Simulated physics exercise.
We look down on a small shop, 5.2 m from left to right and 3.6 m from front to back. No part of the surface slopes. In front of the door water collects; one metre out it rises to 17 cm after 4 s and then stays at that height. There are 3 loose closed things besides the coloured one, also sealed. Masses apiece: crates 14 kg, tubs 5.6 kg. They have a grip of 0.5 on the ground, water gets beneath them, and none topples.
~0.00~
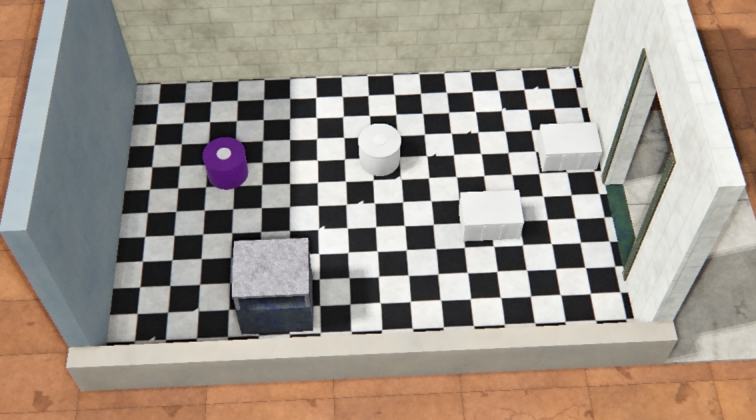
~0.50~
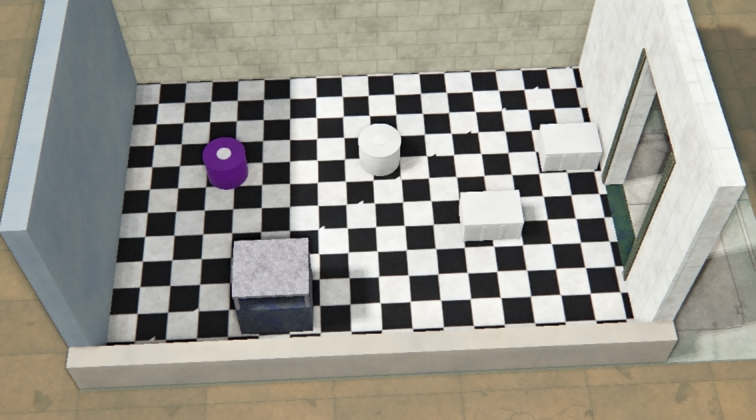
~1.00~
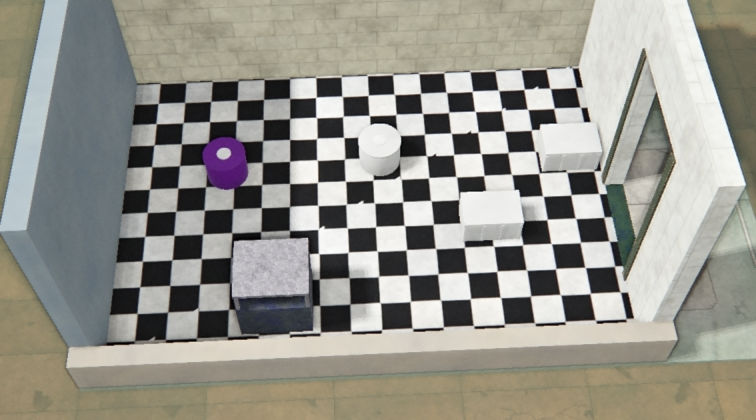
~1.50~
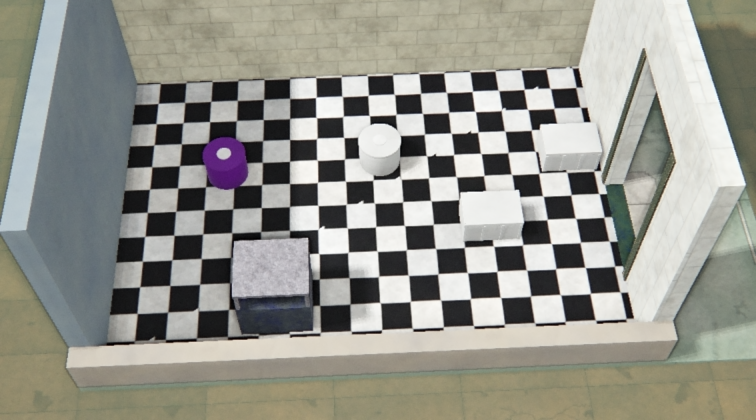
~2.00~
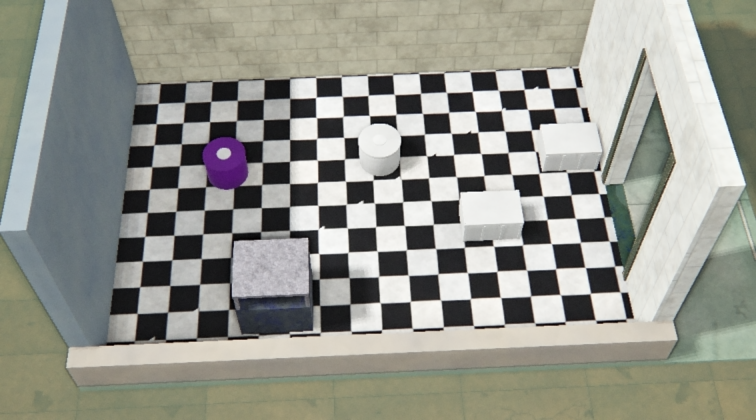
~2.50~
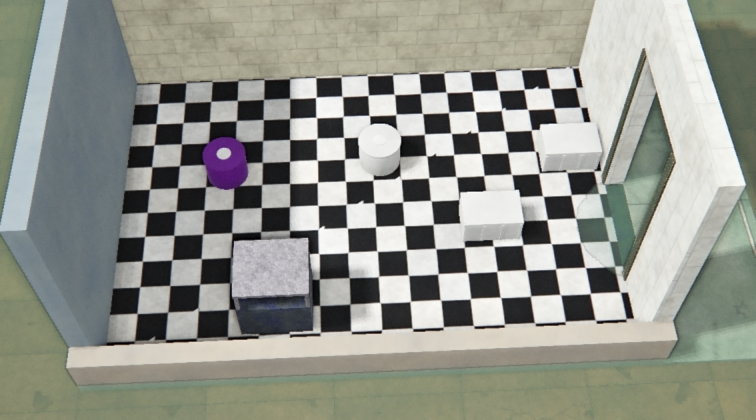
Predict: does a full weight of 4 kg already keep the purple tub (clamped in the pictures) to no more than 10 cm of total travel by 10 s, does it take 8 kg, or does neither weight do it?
Passing pick: Only the heavier.
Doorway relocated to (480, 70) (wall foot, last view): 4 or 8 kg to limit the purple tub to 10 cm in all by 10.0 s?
I'd say the lighter one will work.
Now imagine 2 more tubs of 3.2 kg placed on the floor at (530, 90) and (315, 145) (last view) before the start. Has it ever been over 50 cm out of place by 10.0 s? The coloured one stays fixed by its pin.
In the order given, within the mark and then within the mark.
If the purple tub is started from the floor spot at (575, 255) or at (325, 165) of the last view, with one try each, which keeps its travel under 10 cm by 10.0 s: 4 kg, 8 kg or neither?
Note, in order: None OK; heavier only OK.
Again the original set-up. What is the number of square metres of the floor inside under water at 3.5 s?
1.5 m2.
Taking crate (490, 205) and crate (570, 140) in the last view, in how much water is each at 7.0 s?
Roughly 3 and 2 cm.
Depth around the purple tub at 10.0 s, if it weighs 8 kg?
Something like 3 centimetres.
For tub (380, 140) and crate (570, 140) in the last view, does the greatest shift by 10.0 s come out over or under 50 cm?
In turn: Beyond, below.
After 3.5 s the purple tub would be 0 cm from its start with 4 kg and 0 cm from its start with 8 kg; 0 cm of water round it then.
After 4.5 s the purple tub would be 0 cm from its start with 4 kg and 0 cm from its start with 8 kg; 0 cm of water round it then.
After 7.0 s the purple tub would be 0 cm from its start with 4 kg and 0 cm from its start with 8 kg; 0 cm of water round it then.
After 10.0 s the purple tub would be 39 cm from its start with 4 kg and 0 cm from its start with 8 kg; 3 cm of water round it then.
